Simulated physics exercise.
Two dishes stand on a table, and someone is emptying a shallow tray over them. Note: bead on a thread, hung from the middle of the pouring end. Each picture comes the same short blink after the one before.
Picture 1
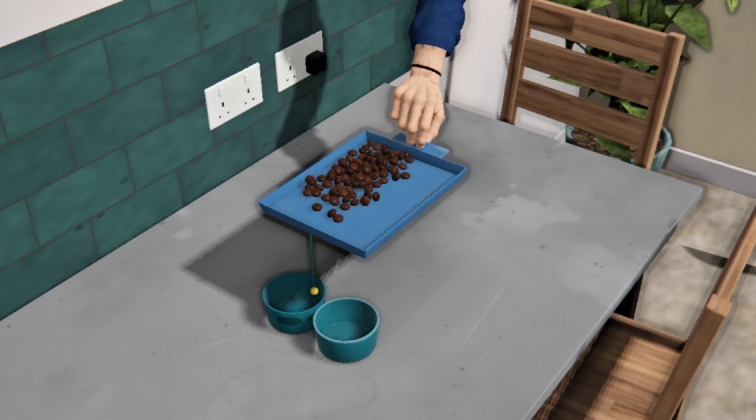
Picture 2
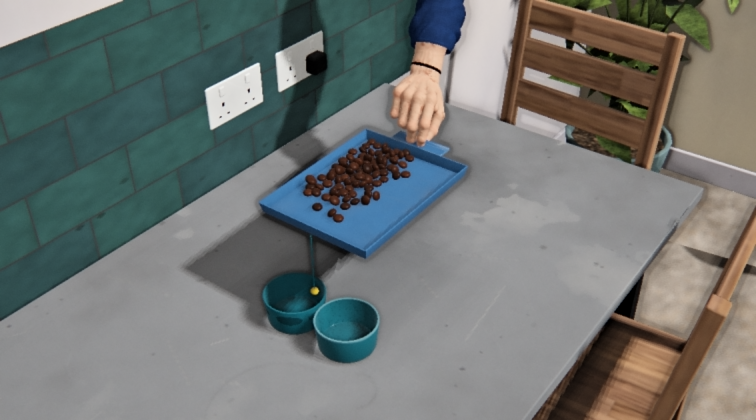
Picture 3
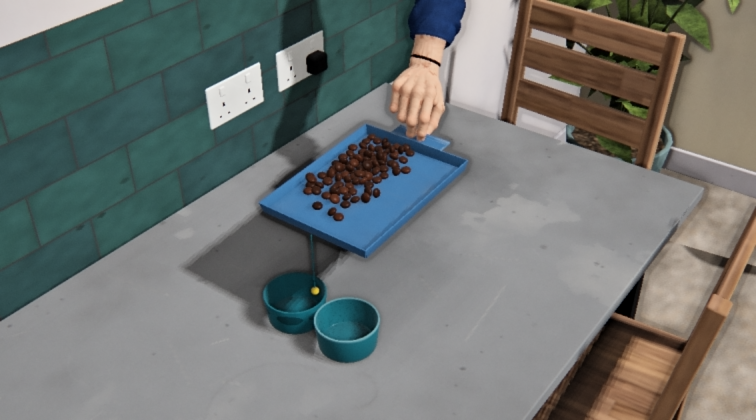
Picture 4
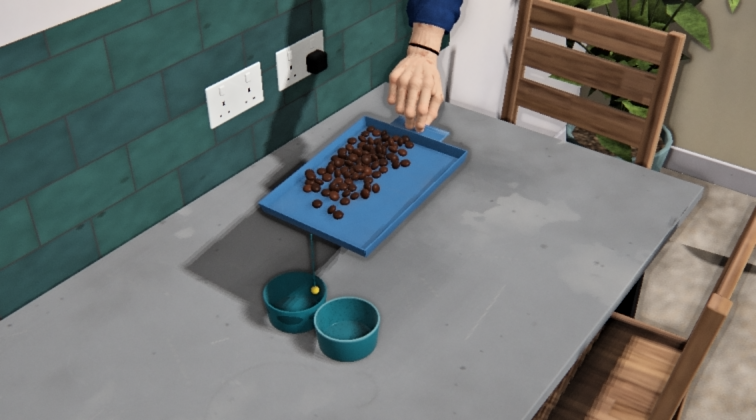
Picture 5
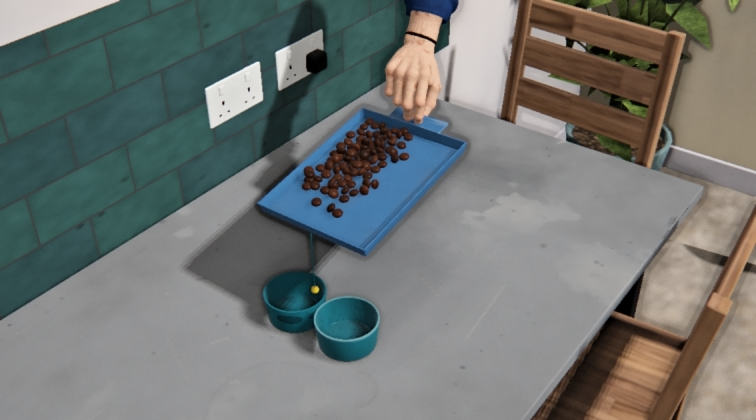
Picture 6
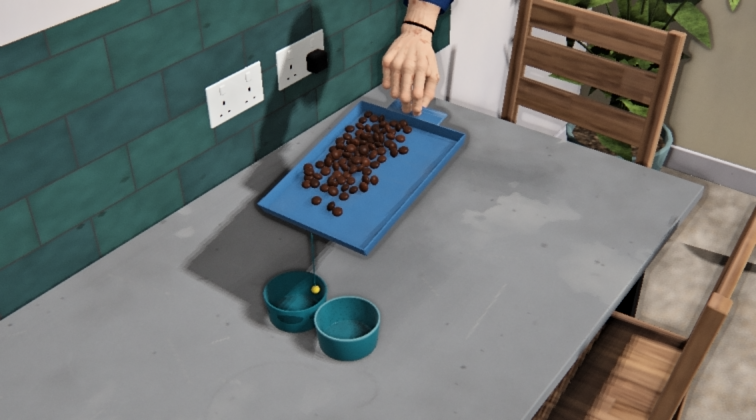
On a grey table beside green tiles, a hand slightly tilting a blue tray of brown pieces above two small teal dishes.
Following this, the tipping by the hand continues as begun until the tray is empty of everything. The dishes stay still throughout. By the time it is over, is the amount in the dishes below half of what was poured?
Yes.
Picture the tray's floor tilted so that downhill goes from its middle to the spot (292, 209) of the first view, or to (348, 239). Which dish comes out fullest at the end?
First try: The dish to the left; second try: The dish to the right.
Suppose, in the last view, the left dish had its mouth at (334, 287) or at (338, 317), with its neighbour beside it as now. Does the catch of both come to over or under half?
Well, a minority share the first time and a minority share the next.
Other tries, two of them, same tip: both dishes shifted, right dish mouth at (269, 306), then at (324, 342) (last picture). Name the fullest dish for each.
At place one the right of the pair; at place two the left of the pair.
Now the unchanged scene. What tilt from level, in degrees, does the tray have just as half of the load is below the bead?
I'd say close to 100 degrees.
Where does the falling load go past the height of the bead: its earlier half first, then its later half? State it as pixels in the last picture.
Close to (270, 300), then close to (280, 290).
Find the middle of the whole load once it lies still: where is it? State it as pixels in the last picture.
I'd say the middle ends up at about (269, 336).
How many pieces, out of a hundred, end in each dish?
I'd say some 30 in a hundred wind up in the left dish, and some 0 in a hundred in the right.
Soon after the last picture, tray tipped steeply; most on the tray; a stray few in the left dish; a stray few outside both; about a quarter in the air.
A little later, tray tipped right over; about a third on the tray; a small part in the left dish; about a third outside both; a small part in the air.
Later still, tray tipped past a quarter turn; a stray few in the right dish; about a quarter in the left dish; about two thirds outside both.
At rest, tray tipped past a quarter turn; a stray few in the right dish; about a quarter in the left dish; about two thirds outside both.
